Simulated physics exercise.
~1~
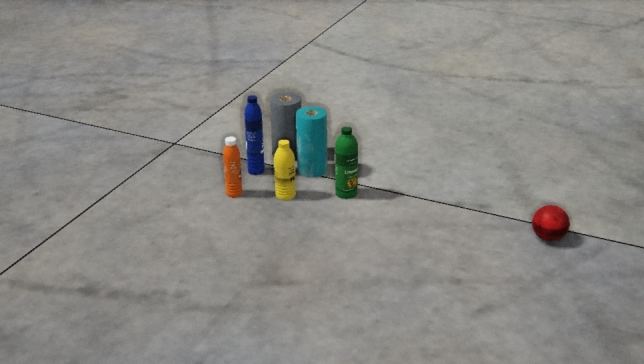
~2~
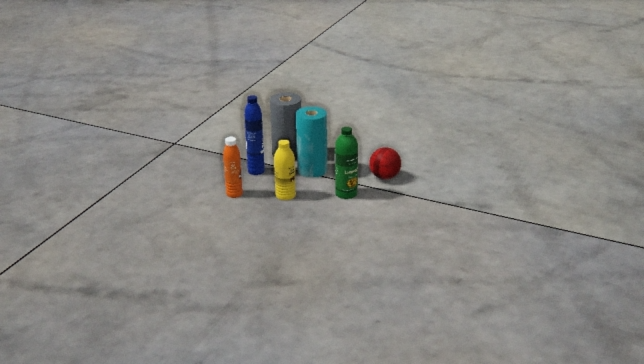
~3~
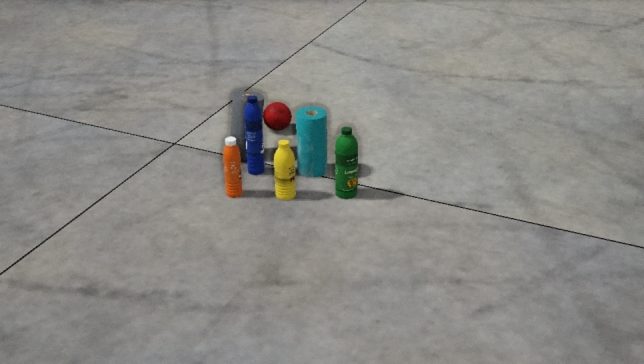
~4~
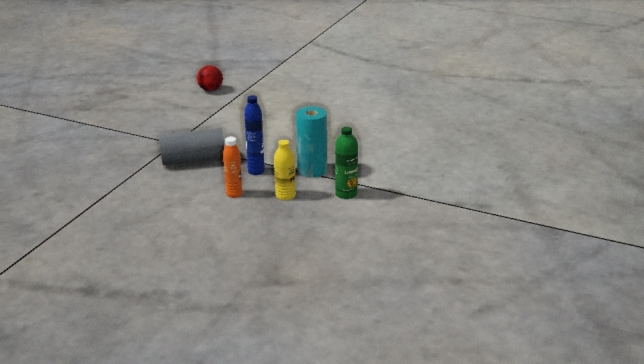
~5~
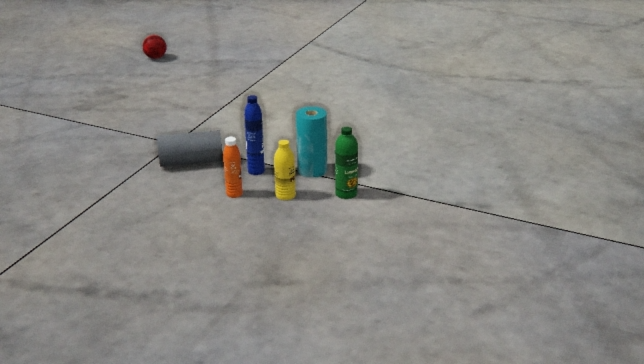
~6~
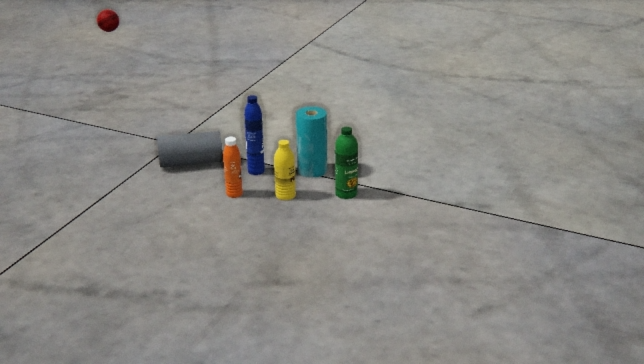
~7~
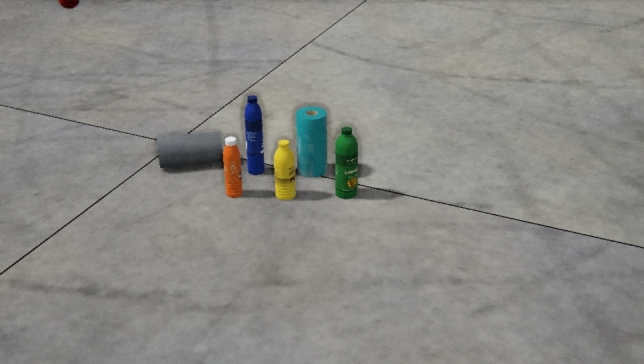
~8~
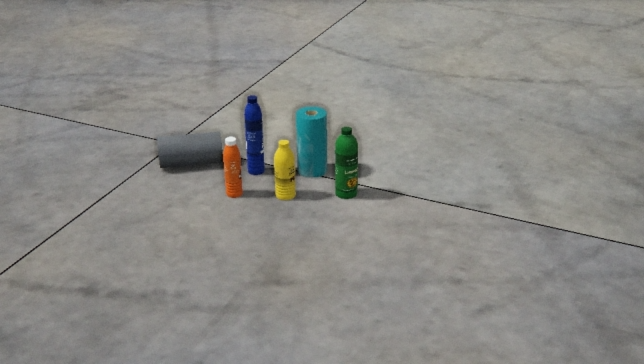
On a grey concrete floor crossed by thin dark lines, seen from above at an angle, a small group of objects stands near the middle. An orange, a yellow and a green bottle stand in front, with a blue bottle, a grey roll and a turquoise roll behind. A red ball rolls in from the right, passing behind the green bottle and the turquoise roll. It reaches the grey roll, which leans left and topples onto its side. The ball rolls on toward the upper left and out of view, leaving the grey roll lying left of the others, which still stand.
